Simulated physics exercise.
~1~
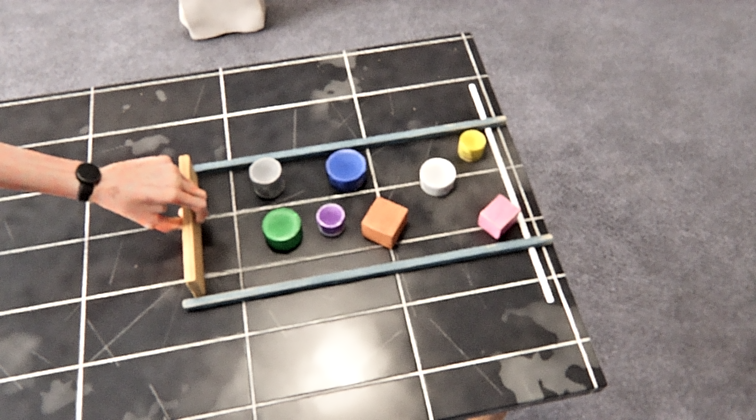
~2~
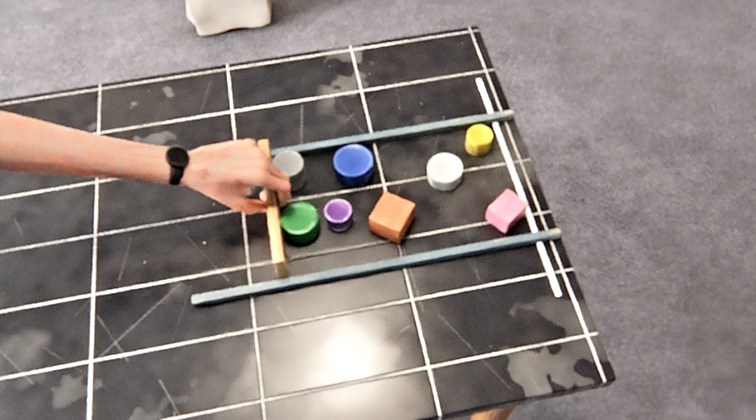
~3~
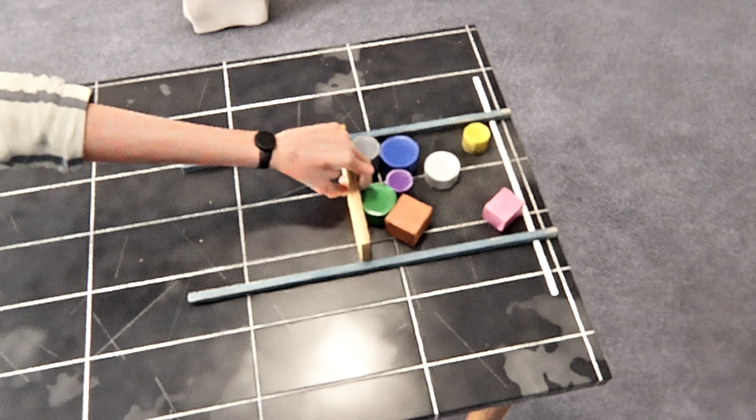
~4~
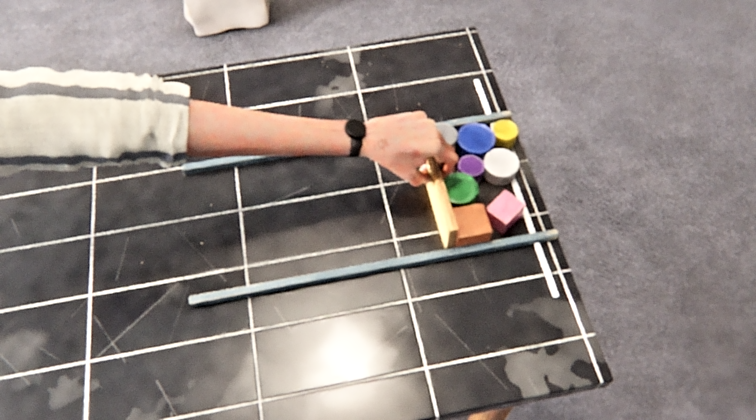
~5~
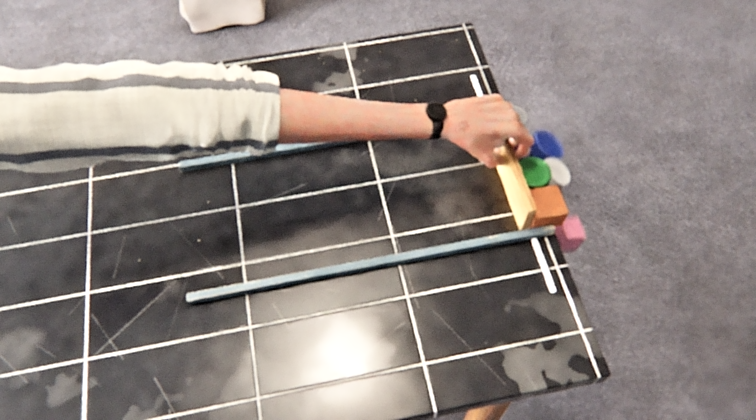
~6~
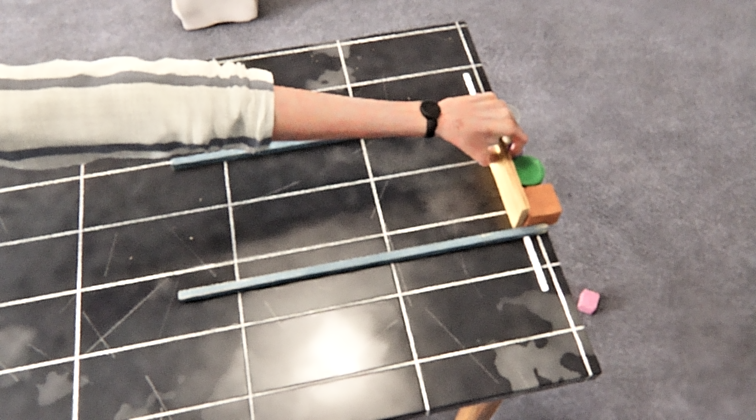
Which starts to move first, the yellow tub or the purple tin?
The purple tin starts to move first, swept along as the board advances. The yellow tub only shifts later, when the bunched objects near the end of the table.
On a dark gridded table, a hand pushes a board right, sweeping pots and blocks together; several fall off, some stay.
